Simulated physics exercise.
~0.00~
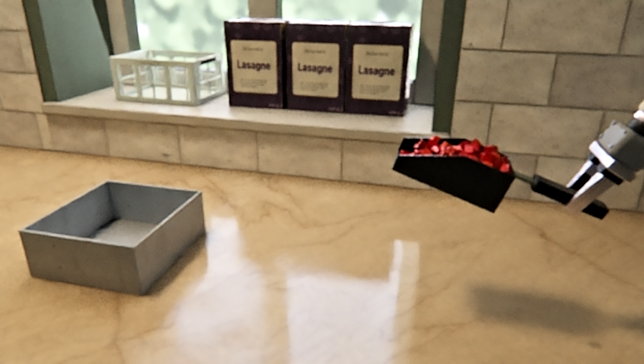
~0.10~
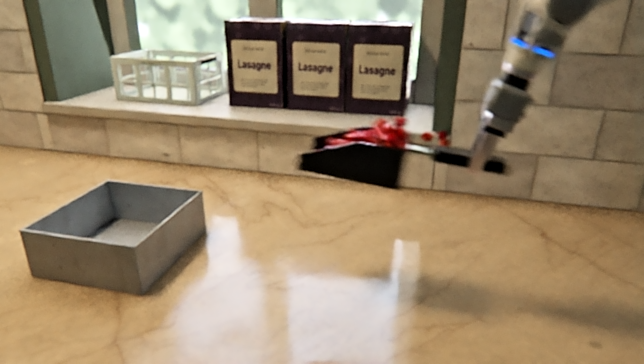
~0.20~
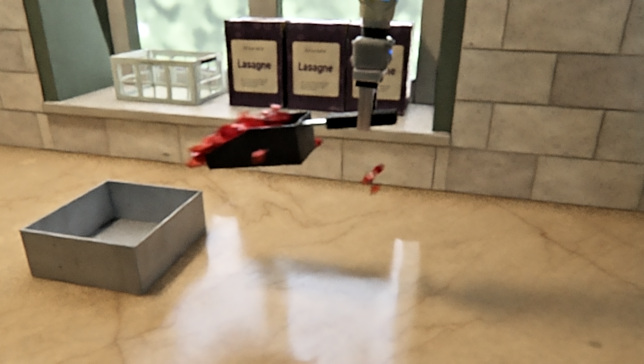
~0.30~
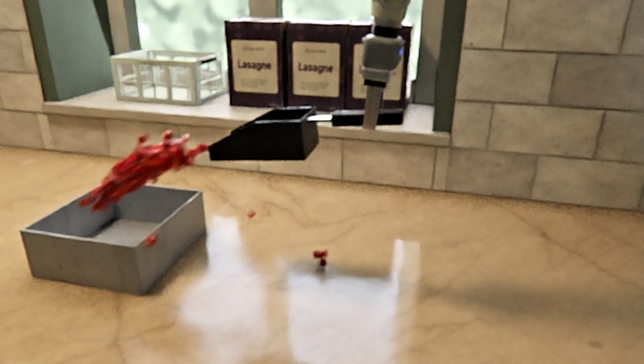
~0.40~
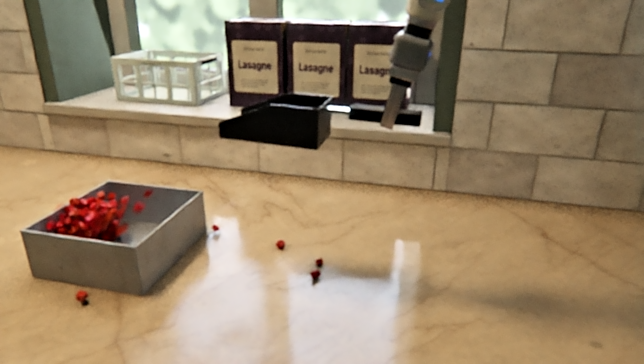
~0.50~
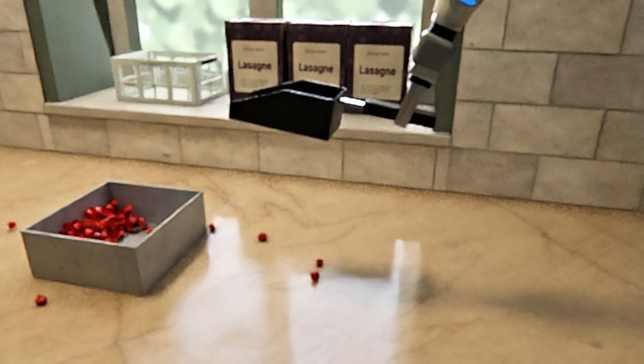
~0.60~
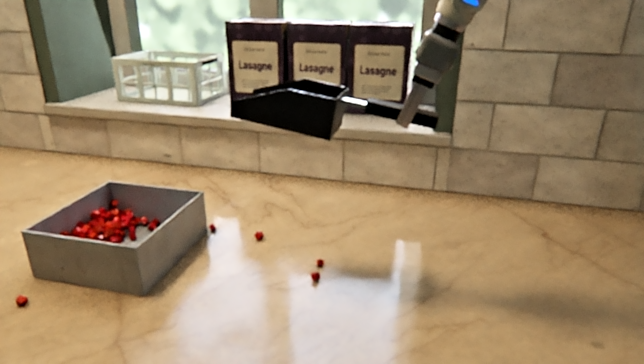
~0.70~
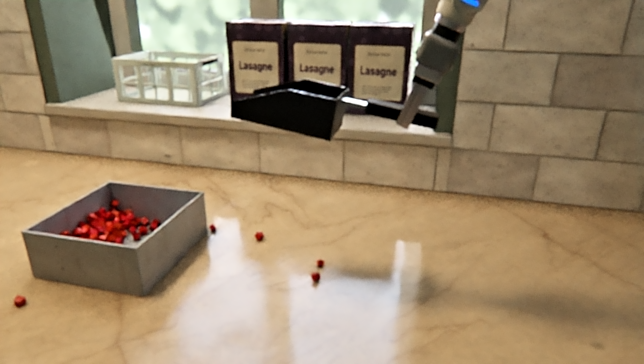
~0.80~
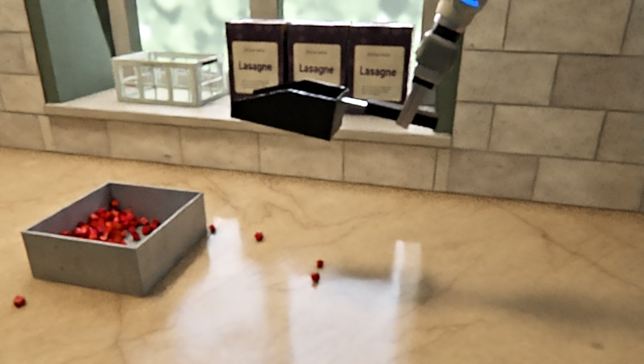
On a kitchen counter, a robot arm flings red dice from a black scoop, most landing in the gray bin.
